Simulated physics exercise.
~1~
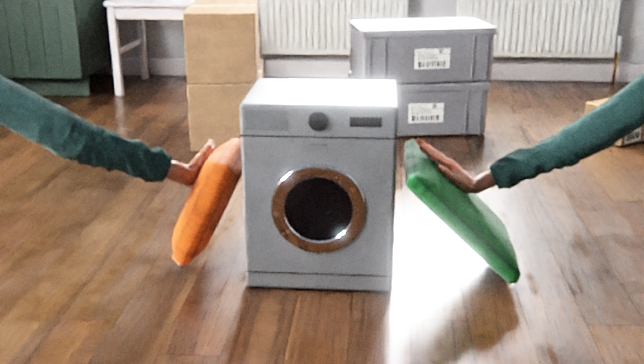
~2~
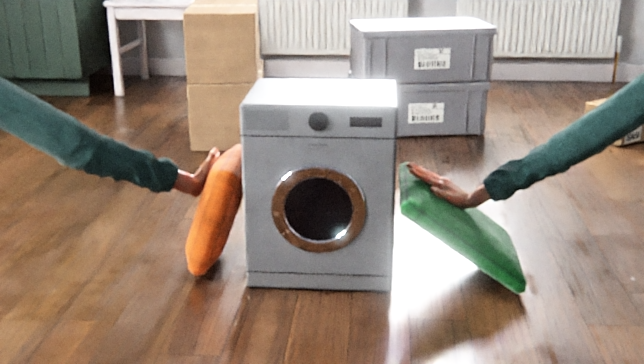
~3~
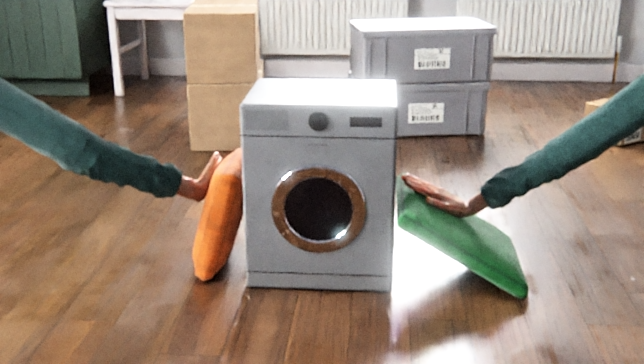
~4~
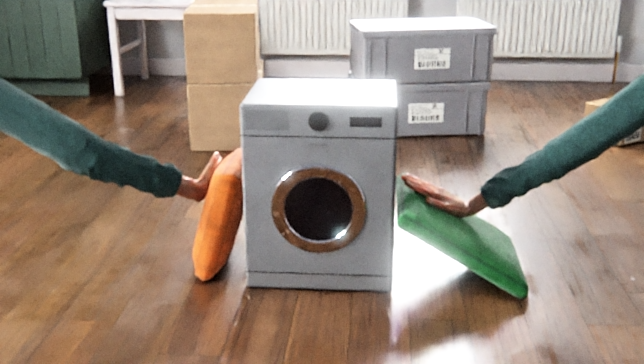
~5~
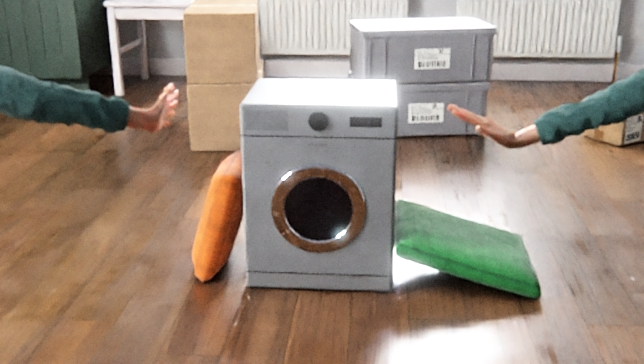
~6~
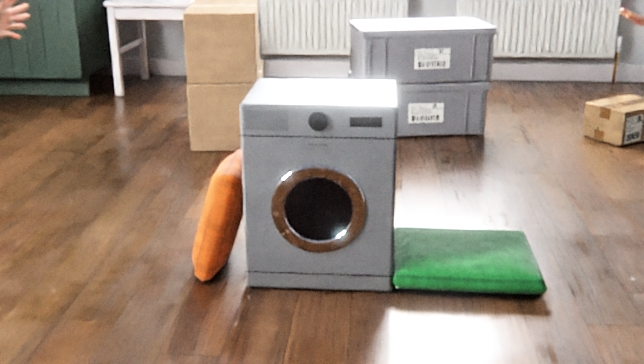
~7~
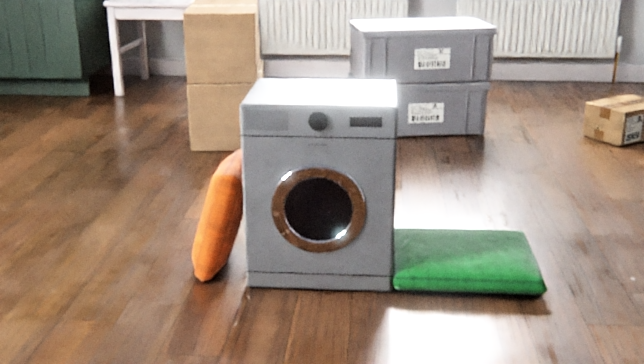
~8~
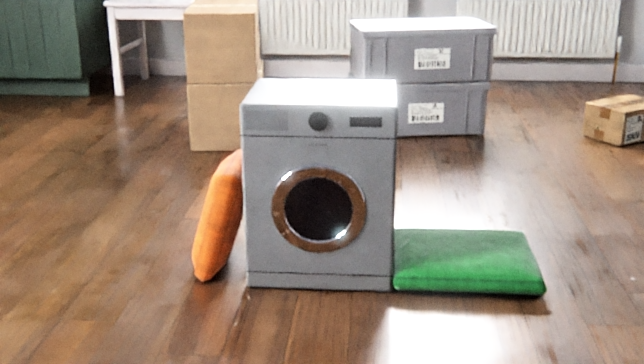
Two hands propped an orange soft bag and a green cushion against opposite sides of a grey machine, then let go and drew back; the bag on the left stayed leaning, while the cushion on the right slid down flat onto the floor.
